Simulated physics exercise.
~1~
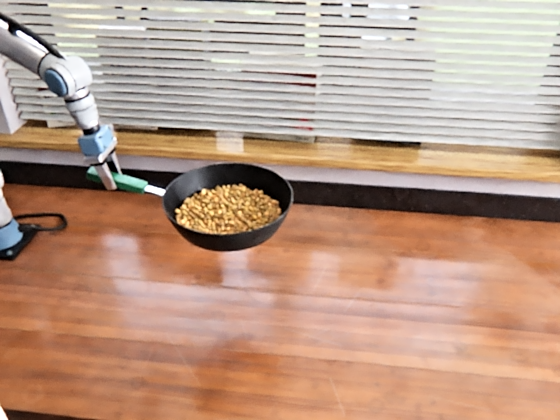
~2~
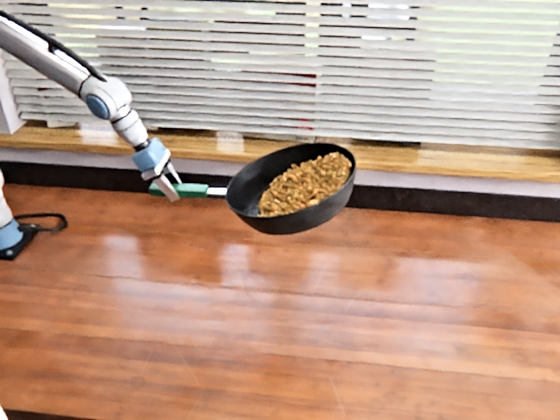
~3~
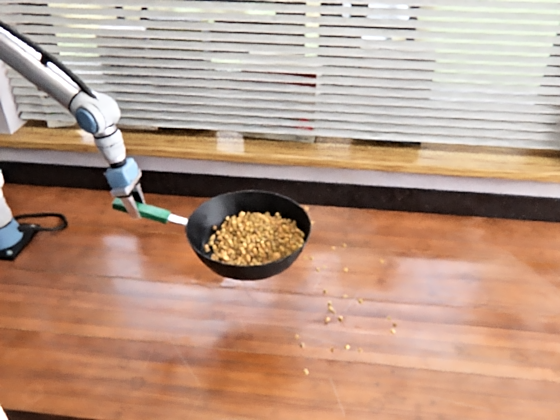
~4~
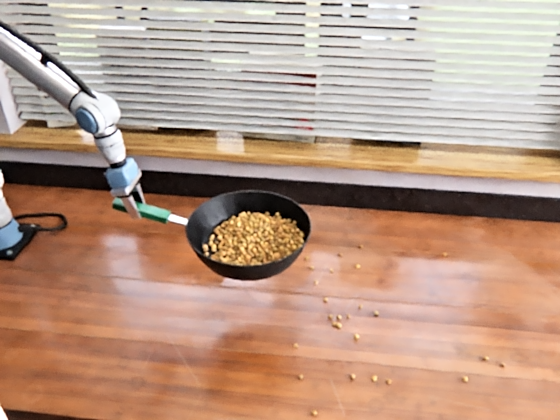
A robot arm grips the green handle of a black frying pan filled with a heap of dried chickpeas, holding it above a glossy reddish wooden surface in front of window blinds. The arm swings the pan to the right and slightly up, tilting it back towards the robot, its far rim raised. It then draws the pan back to the left and down, levelling it as a few chickpeas appear to the right. The strays scatter and spread over the wood while the pan stays still. At the end, most of the chickpeas remain heaped in the pan.
